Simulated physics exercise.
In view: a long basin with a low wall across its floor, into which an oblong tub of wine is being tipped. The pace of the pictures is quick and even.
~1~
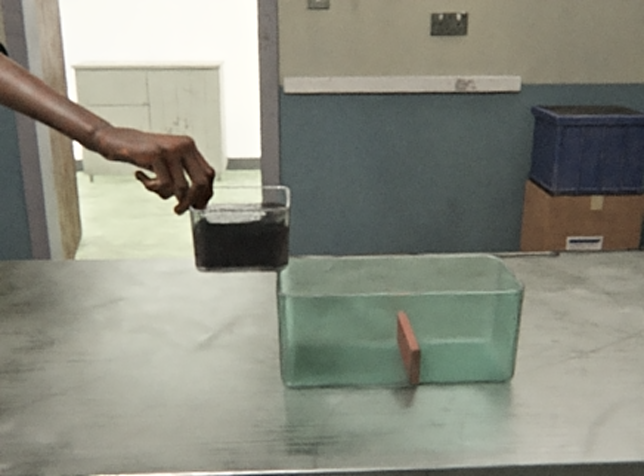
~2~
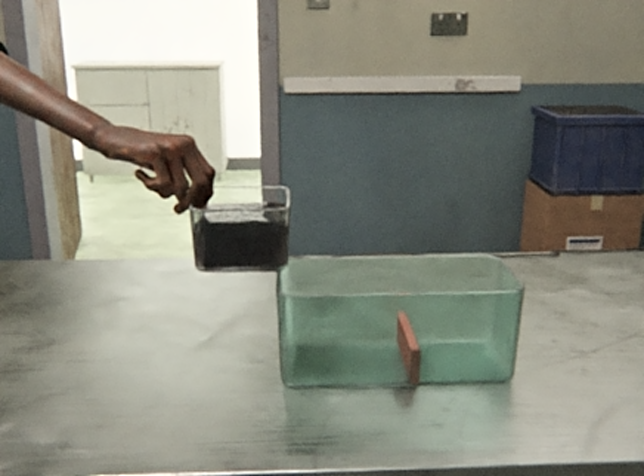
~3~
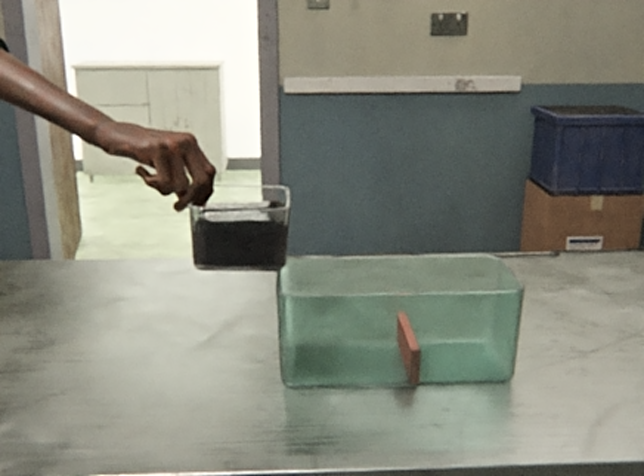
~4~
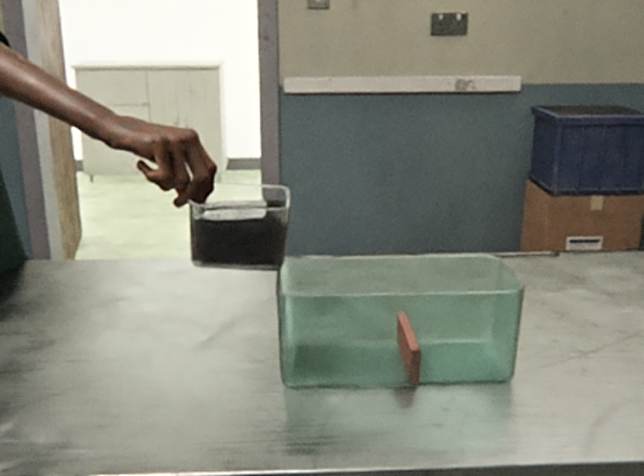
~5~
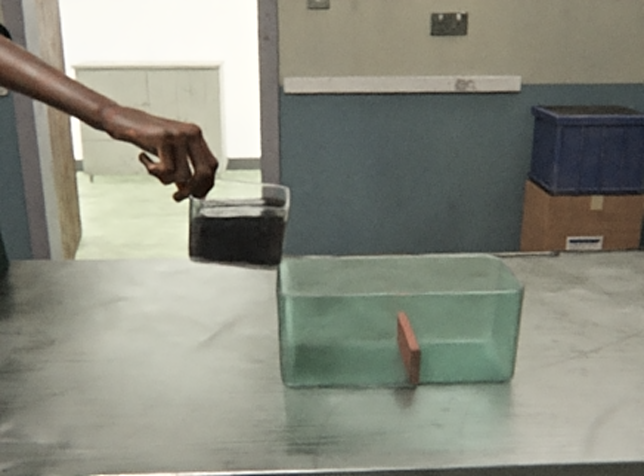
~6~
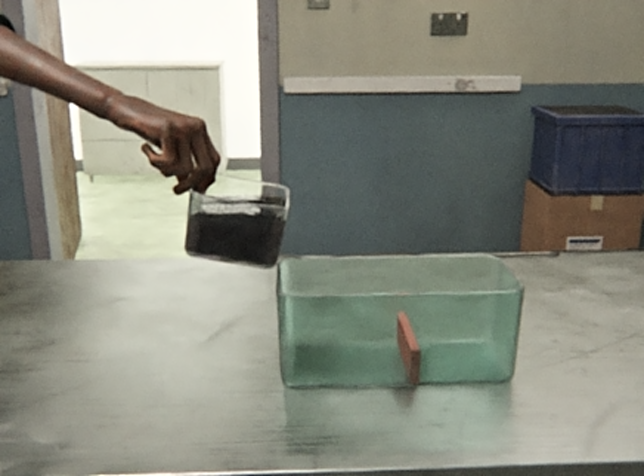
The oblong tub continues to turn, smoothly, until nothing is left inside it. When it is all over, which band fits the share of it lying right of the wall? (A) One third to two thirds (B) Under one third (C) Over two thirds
B.
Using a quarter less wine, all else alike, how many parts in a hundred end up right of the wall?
Roughly 5 in a hundred.
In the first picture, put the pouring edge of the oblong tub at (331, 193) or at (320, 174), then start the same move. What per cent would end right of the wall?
You'd get 45 percent from the first and 30 percent from the second.
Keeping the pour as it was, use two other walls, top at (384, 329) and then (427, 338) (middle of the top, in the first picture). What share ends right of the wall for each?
In turn some 10 and 15 in a hundred.
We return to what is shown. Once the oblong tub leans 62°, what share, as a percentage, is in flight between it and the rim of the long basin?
Close to 25 in a hundred.
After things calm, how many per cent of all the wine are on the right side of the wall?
It is close to 5 per cent.
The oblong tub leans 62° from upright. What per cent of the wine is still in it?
Remaining share, estimated: 70 %.
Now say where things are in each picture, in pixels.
In the first frame, it leans 0°; its right rim is at (289, 199); the wine meets the walls at (198, 214) and (287, 213); the long basin's rim runs from (278, 278) to (512, 273); the wall's top is at (408, 331).
In the second frame, it leans 0°; its right rim is at (289, 199); the wine meets the walls at (198, 213) and (287, 212).
In the third frame, it leans 2°; its right rim is at (289, 199); the wine meets the walls at (197, 213) and (287, 211).
In the fourth frame, it leans 4°; its right rim is at (289, 199); the wine meets the walls at (197, 211) and (286, 209).
In the fifth frame, it leans 7°; its right rim is at (289, 199); the wine meets the walls at (195, 209) and (286, 207).
In the sixth frame, it leans 11°; its right rim is at (288, 199); the wine meets the walls at (194, 206) and (285, 205).
A moment on, the oblong tub is tipped part way and 71 per cent is still to pour, 6 is left of the wall and 0 right of it.
Next, the oblong tub is tipped on its side and 15 per cent is still to pour, 69 is left of the wall and 2 right of it.
Then the oblong tub is tipped right over and 0 per cent is still to pour, 90 is left of the wall and 7 right of it.
Later the oblong tub is tipped right over and 0 per cent is still to pour, 92 is left of the wall and 7 right of it.
At rest 92 per cent lies left of the wall, 7 right of it and 1 outside.
